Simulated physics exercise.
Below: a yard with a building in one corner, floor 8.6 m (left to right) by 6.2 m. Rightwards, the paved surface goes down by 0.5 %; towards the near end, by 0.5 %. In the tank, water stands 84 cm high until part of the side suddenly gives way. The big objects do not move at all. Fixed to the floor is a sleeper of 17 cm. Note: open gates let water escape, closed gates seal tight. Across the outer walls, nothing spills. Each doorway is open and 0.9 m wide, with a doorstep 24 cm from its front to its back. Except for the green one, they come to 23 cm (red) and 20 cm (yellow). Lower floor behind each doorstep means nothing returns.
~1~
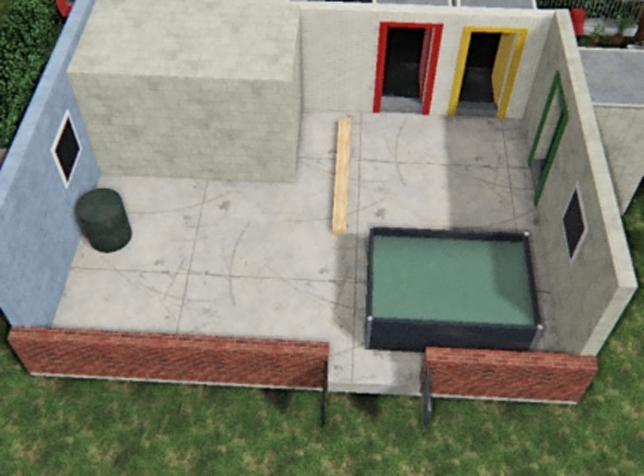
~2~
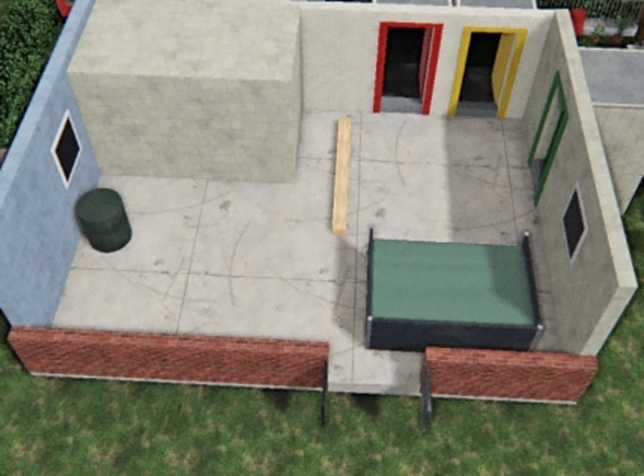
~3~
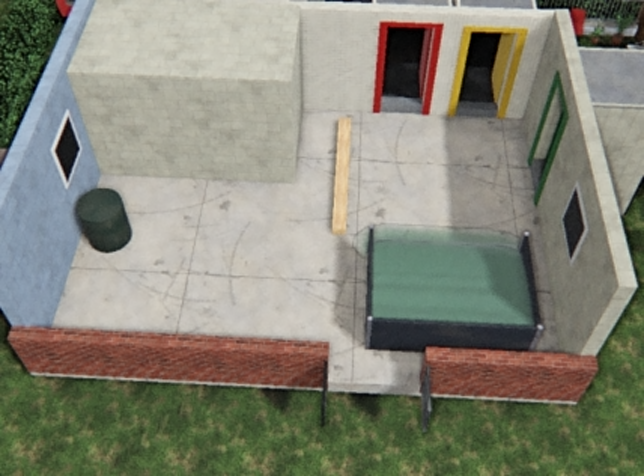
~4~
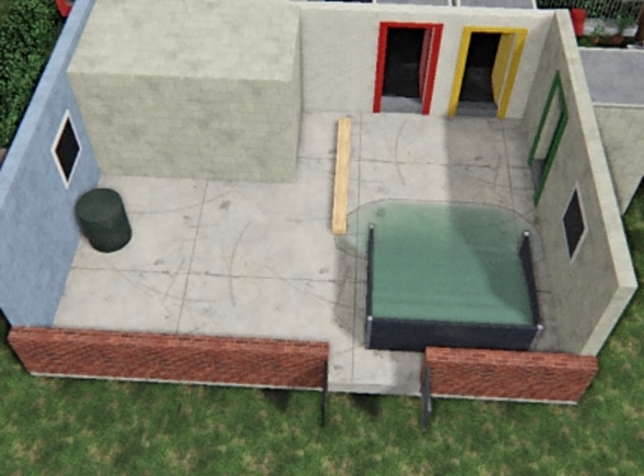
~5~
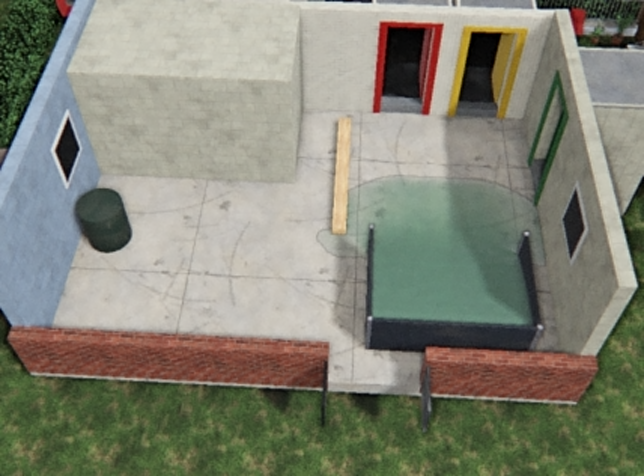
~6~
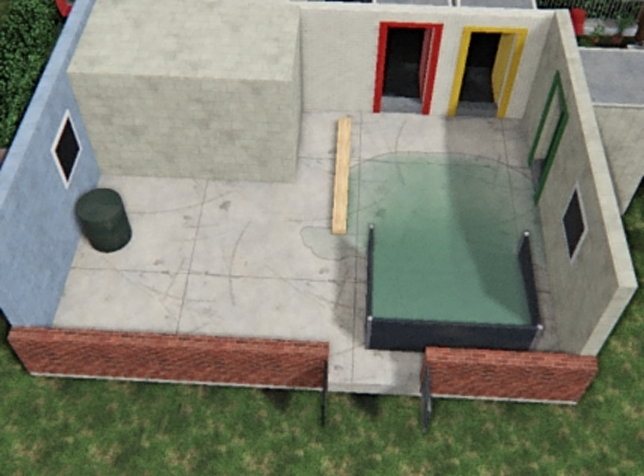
Green water pouring from the far side of a dark-walled tank and spreading across a walled concrete yard to the green doorway.
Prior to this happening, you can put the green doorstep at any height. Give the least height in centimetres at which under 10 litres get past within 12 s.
20 cm.
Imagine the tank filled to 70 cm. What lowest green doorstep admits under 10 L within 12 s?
18 cm.
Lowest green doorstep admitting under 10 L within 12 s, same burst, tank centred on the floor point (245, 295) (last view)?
About 13.5 cm.
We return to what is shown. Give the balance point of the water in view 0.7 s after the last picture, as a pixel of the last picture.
(440, 237) or so.
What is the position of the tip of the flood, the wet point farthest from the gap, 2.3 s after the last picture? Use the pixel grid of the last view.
Somewhere near the pixel (307, 111).
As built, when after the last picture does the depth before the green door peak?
Roughly 2.8 s.
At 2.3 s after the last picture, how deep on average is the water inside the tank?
I'd put it at some 15 centimetres on average.
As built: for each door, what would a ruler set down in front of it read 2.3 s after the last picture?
Red door: 34 cm; yellow door: 37 cm; green door: 16 cm.
Then, 0.7 s after the last picture water covers 35 % of the floor, deepest (46 cm) near (517, 120); 19 cm at the green door, 0 litres in over its 25 cm doorstep.
Then, 2.3 s after the last picture water covers 40 % of the floor, deepest (38 cm) near (458, 118); 16 cm at the green door, 0 litres in over its 25 cm doorstep.
Then, 11.3 s after the last picture water covers 90 % of the floor, deepest (17 cm) near (399, 121); 12 cm at the green door, 1 litre in over its 25 cm doorstep.
At the green door as built, the water peaked near 25 cm, 2.9 s after the last picture.
With a doorstep of 16.5 cm, 36 litres would have come in within the 12 s; with 22 cm, 5 litres. So under 10 litres takes about 20 cm.
